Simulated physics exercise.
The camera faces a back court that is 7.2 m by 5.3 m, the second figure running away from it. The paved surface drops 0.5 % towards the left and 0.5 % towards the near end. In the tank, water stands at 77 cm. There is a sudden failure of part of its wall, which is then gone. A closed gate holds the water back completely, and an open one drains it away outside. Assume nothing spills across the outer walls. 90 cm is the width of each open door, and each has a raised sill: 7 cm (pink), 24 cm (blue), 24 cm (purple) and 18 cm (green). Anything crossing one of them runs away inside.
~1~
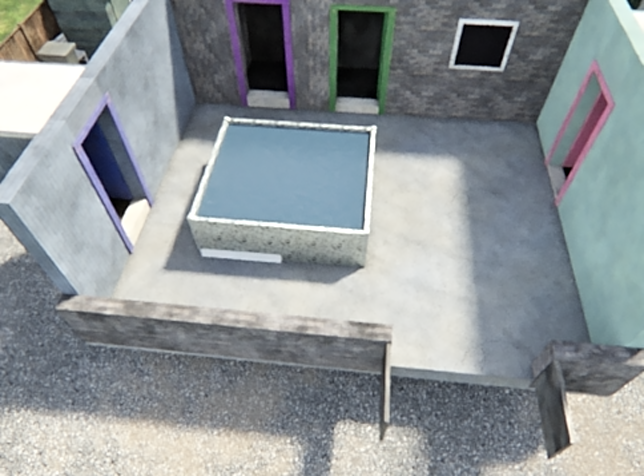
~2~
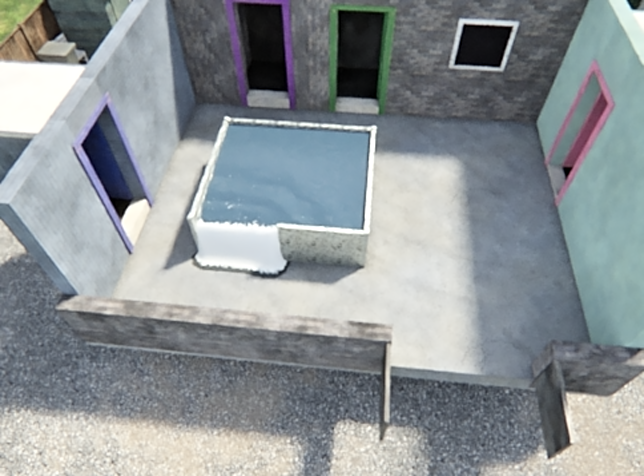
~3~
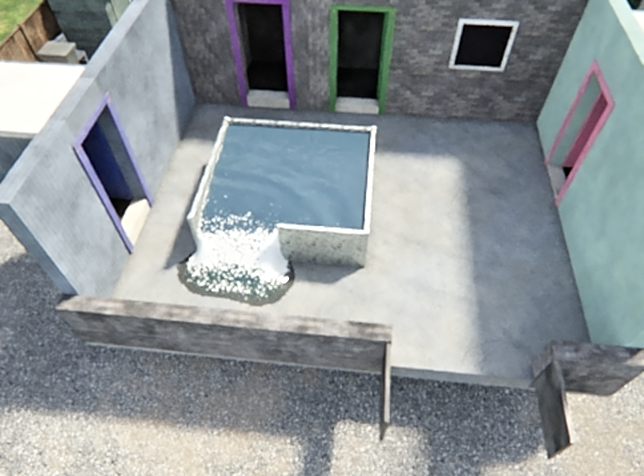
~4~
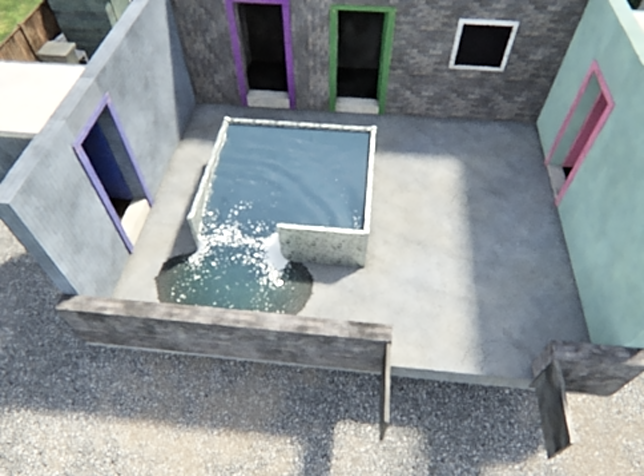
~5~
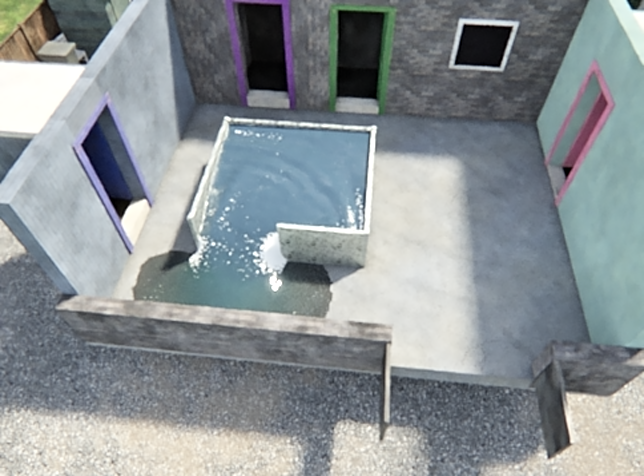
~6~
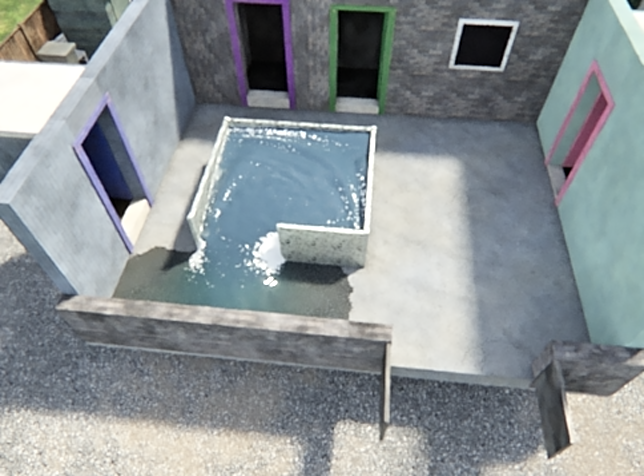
A raised square tank of water stood in a walled courtyard until part of its front side gave way, and water gushed out, spreading across the paving to the low front wall and sideways along it.
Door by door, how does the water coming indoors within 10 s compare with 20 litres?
In the end at the pink door I expect the water to rise above the limit; at the blue door I expect the water to hold within the limit; at the purple door I expect the water to hold within the limit; at the green door I expect the water to hold within the limit.
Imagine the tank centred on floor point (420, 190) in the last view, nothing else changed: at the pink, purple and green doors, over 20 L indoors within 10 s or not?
Compared with that limit, pink falls short, purple falls short and green falls short.
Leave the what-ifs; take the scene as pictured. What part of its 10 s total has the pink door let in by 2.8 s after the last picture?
Estimate: Around 0 per cent.
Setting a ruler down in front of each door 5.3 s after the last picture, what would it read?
In cm: Pink 8, blue 15, purple 21, green 6.
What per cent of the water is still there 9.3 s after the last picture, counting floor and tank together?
I'd say close to 92 percent is still there.
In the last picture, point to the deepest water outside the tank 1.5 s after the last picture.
In the last picture, around (102, 321).
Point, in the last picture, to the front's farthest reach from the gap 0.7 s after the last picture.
Location: Approx. (457, 356) in the last view.
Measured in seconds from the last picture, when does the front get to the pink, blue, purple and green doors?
Times: Pink 2.8 seconds, blue 0.9 seconds, purple 2.0 seconds, green 3.0 seconds.
Then, 0.7 s after the last picture water covers 15 % of the floor and is deepest (82 cm) near (114, 322); pink door not reached, blue door not reached, purple door not reached, green door not reached.
Then, 1.5 s after the last picture water covers 45 % of the floor and is deepest (62 cm) near (102, 321); pink door not reached, blue door 17 cm at the sill, 0 L in, purple door not reached, green door not reached.
Then, 2.8 s after the last picture water covers 65 % of the floor and is deepest (44 cm) near (220, 106); pink door 6 cm at the sill, 0 L in, blue door 20 cm at the sill, 0 L in, purple door 19 cm at the sill, 0 L in, green door not reached.
Then, 5.3 s after the last picture water covers 95 % of the floor and is deepest (26 cm) near (102, 321); pink door 8 cm at the sill, 2 L in, blue door 15 cm at the sill, 0 L in, purple door 21 cm at the sill, 6 L in, green door 6 cm at the sill, 0 L in.
Then, 9.3 s after the last picture water covers 100 % of the floor and is deepest (21 cm) near (581, 333); pink door 10 cm at the sill, 110 L in, blue door 10 cm at the sill, 0 L in, purple door 13 cm at the sill, 7 L in, green door 9 cm at the sill, 0 L in.
